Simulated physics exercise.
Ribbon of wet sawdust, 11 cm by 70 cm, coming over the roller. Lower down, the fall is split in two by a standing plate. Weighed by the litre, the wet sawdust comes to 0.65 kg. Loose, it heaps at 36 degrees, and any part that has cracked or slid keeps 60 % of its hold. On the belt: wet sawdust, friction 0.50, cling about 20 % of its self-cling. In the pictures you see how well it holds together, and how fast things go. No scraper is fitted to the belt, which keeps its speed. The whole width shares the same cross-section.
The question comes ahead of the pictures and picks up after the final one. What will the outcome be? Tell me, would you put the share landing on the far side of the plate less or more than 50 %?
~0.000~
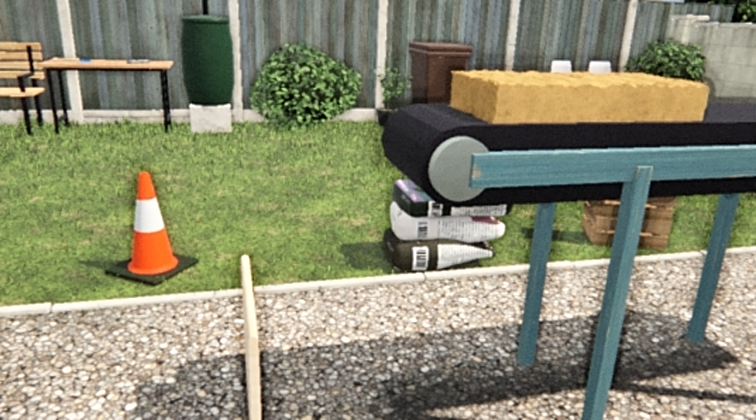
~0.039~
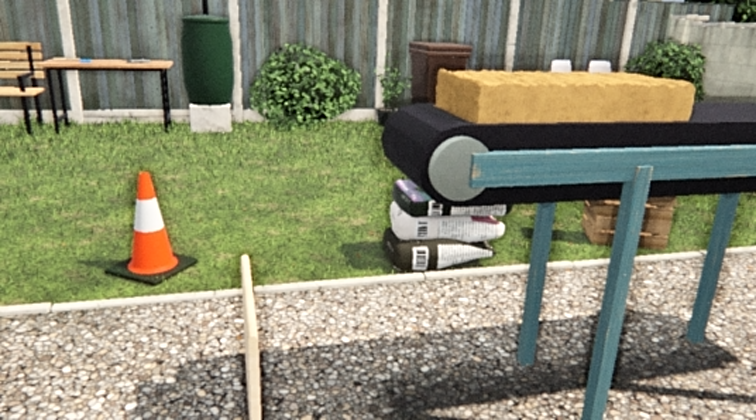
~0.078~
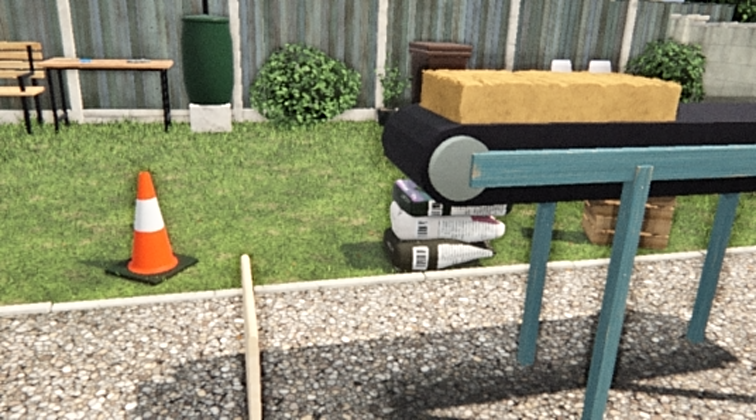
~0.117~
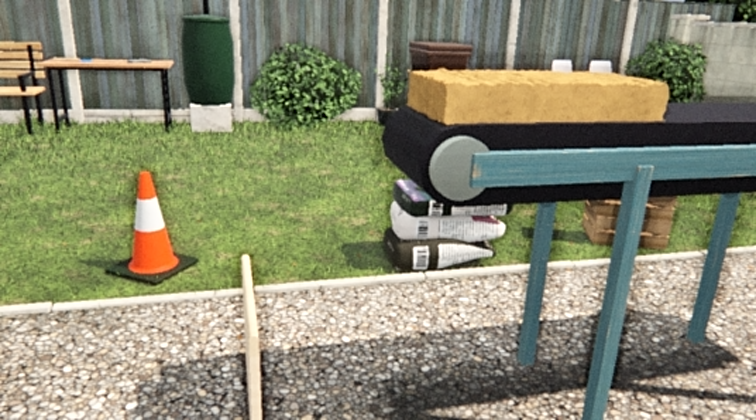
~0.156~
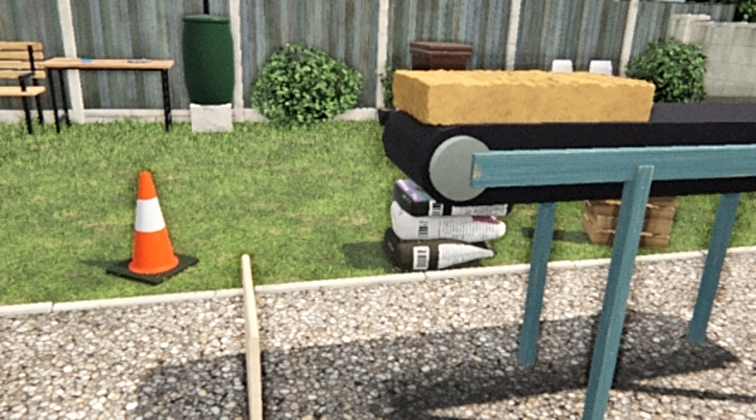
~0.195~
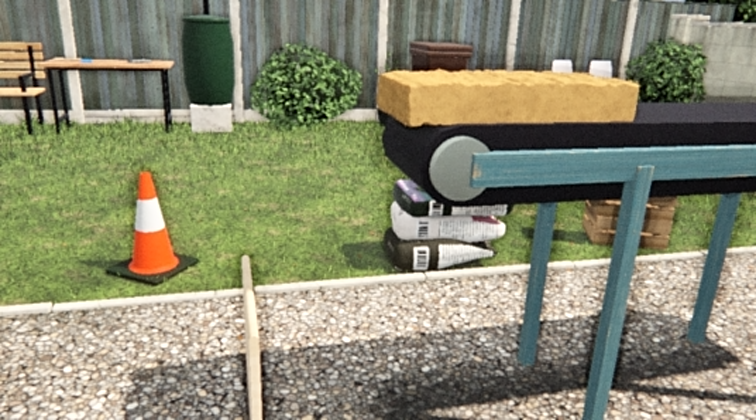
I would say less.
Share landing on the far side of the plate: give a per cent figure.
25 %.
By 0.37 s, 0 % is beyond the plate's line.
By 0.58 s, 6 % is beyond the plate's line.
By 0.79 s, 14 % is beyond the plate's line.
By 1.00 s, 24 % is beyond the plate's line.
By 2.16 s, at the end, 24 % is beyond the plate's line.
